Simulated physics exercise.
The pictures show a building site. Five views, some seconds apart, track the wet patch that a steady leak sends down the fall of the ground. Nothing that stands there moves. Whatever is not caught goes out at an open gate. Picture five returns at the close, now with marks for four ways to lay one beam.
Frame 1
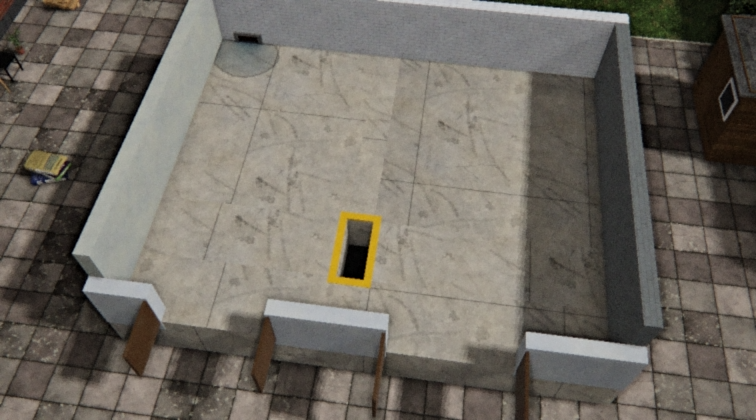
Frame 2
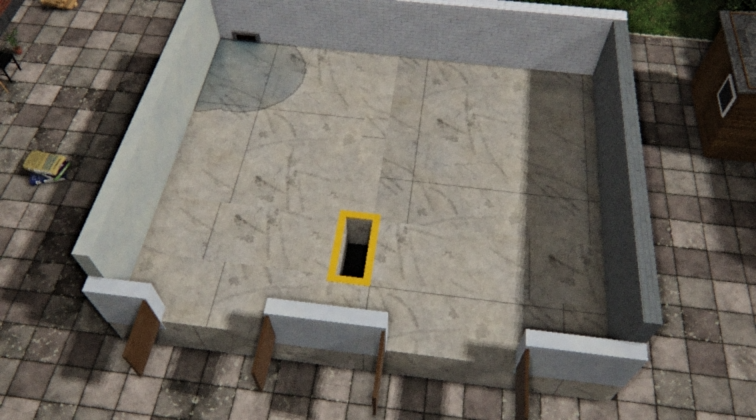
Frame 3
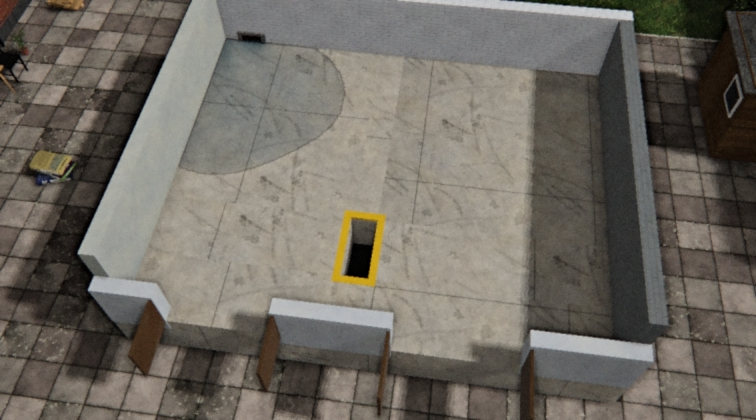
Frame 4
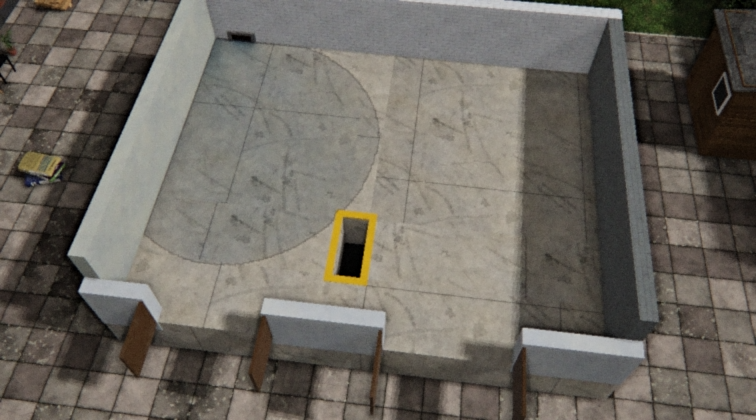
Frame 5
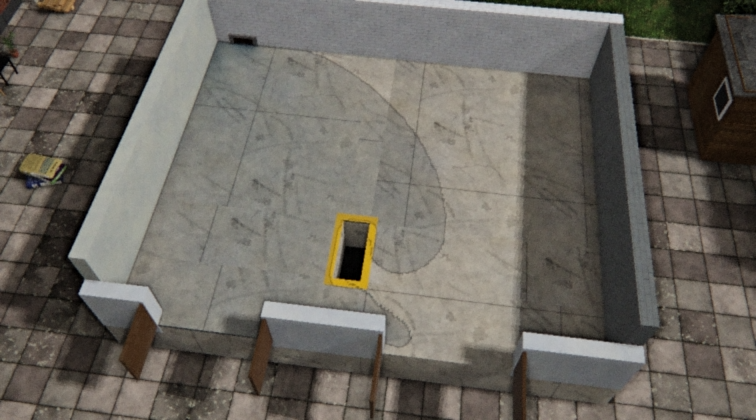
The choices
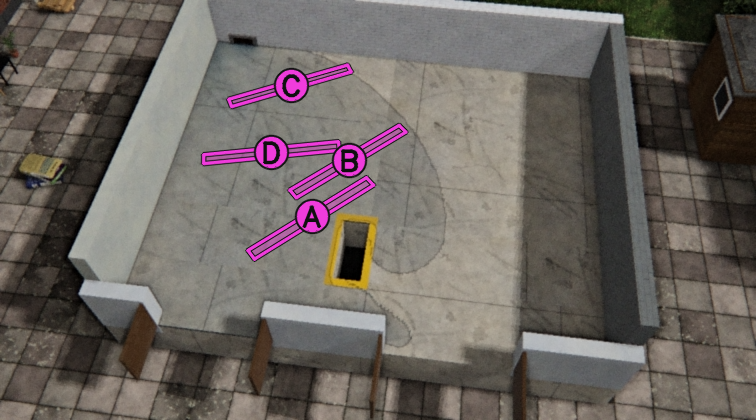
Walled concrete floor seen from above, a dark wet patch spreading from the upper-left corner and reaching around a yellow-edged opening.
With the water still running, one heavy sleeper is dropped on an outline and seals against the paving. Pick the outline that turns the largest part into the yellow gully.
I would pick spot C.
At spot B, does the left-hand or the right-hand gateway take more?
The left one.
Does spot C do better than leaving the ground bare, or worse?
Worse.
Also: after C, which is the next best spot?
The answer is B.
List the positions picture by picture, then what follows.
Outfall at (248, 38); yellow gully at (355, 248); open gate at (451, 346); open gate at (220, 315); 2 % of the ground under water, visible out to (255, 72); yellow gully still dry, in the first frame.
In the second frame, 7 % of the ground under water, visible out to (231, 109); yellow gully still dry.
In the third frame, 16 % of the ground under water, visible out to (196, 166); yellow gully still dry.
In the fourth frame, 33 % of the ground under water, visible out to (204, 258); yellow gully still dry.
In the fifth frame, 49 % of the ground under water, visible out to (339, 291); yellow gully taking water.
In magenta, A from (251, 254) to (369, 181); B from (293, 193) to (402, 128); C from (230, 102) to (349, 68); D from (203, 159) to (338, 145).
With A, next to none of the stream goes into the yellow gully, about 98 % out by the gates.
With B, about 7 % of the stream goes into the yellow gully, about 88 % out by the gates.
With C, about 13 % of the stream goes into the yellow gully, about 83 % out by the gates.
With D, about 3 % of the stream goes into the yellow gully, about 96 % out by the gates.
